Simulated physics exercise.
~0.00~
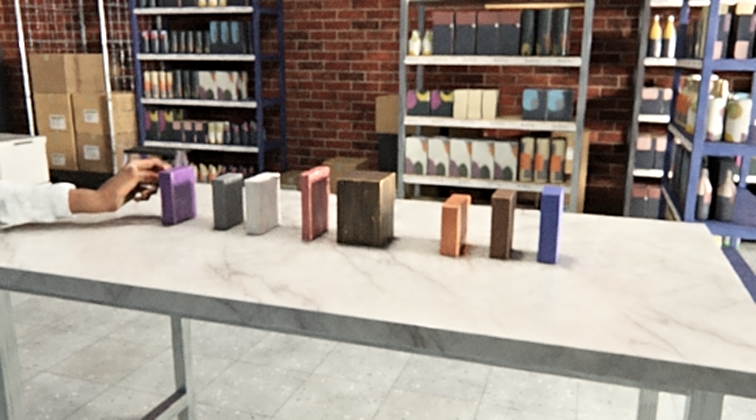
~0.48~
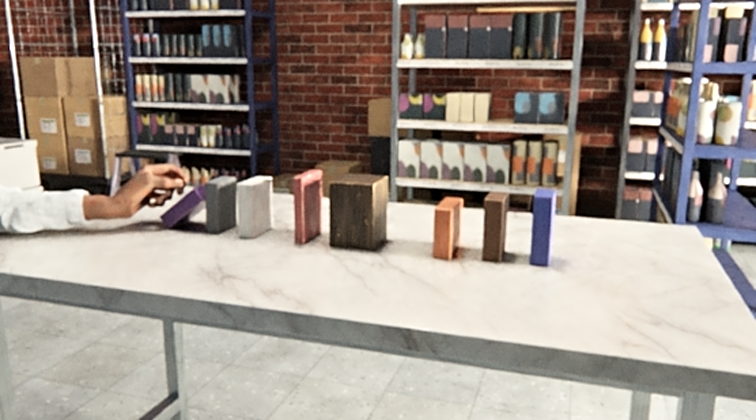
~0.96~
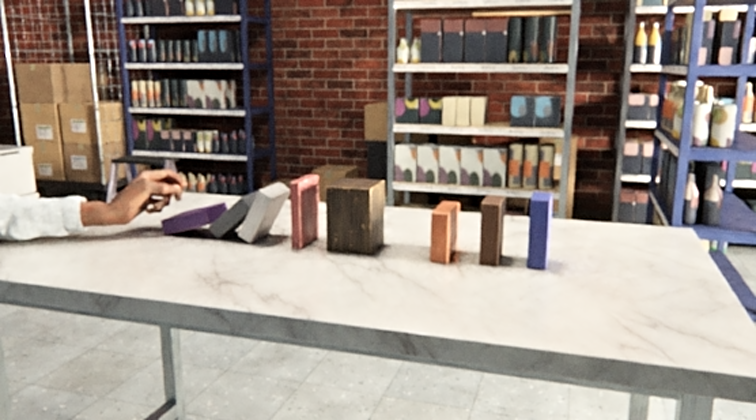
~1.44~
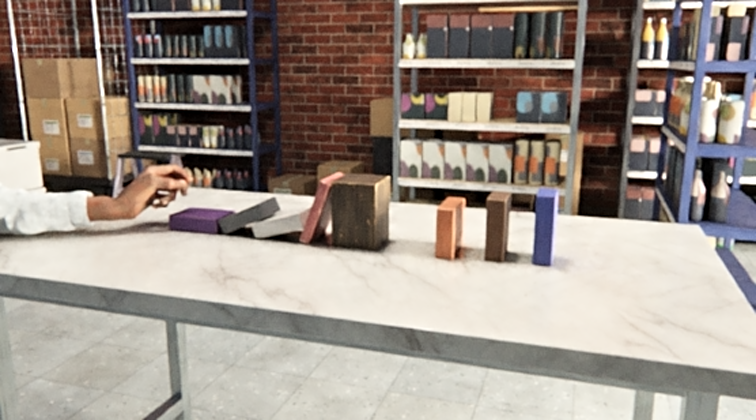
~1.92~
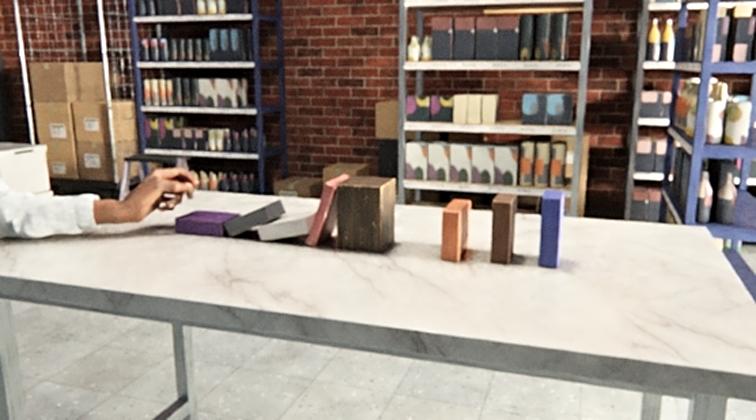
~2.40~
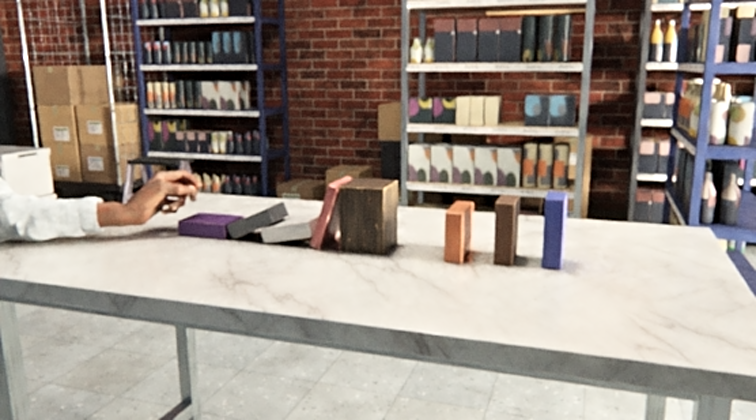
Purple block tipped by a hand toppling grey and white blocks rightward, the red one left leaning against a standing dark block.
